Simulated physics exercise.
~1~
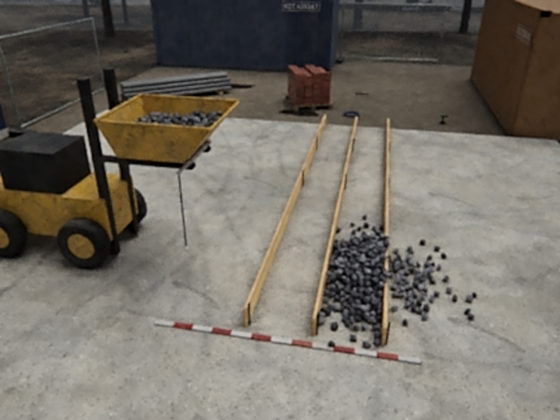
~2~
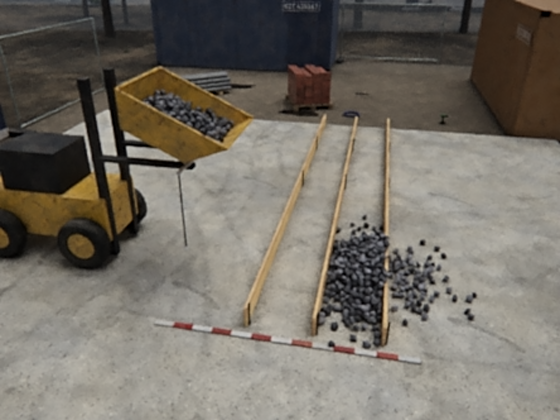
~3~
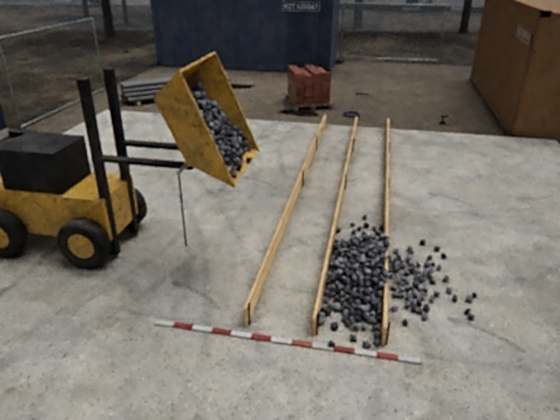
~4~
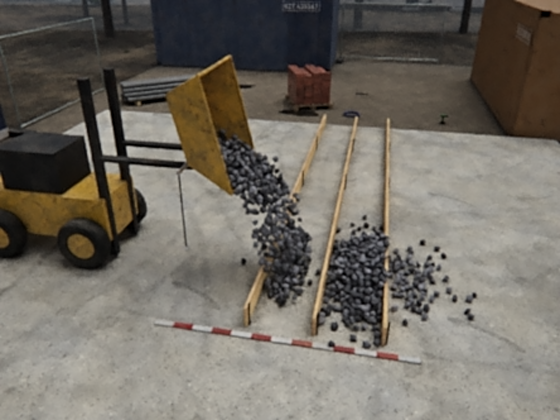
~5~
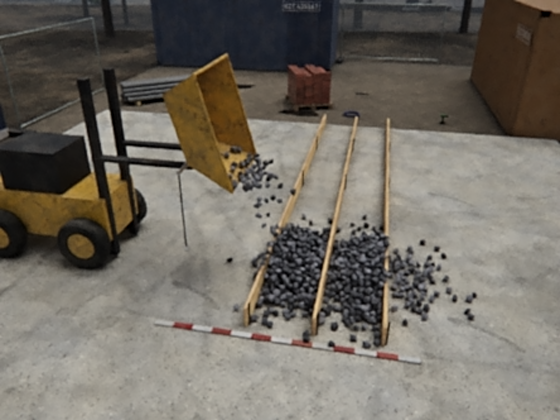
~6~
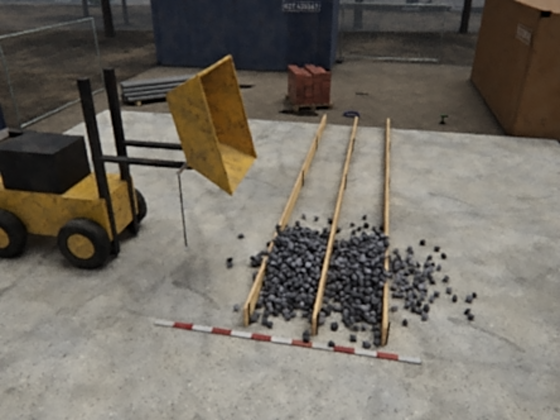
A yellow fork truck tipped its raised skip steeply to the right, pouring dark stones onto the concrete and between the left and middle planks, then shook out the last few, leaving the skip empty and a new heap beside the earlier one.
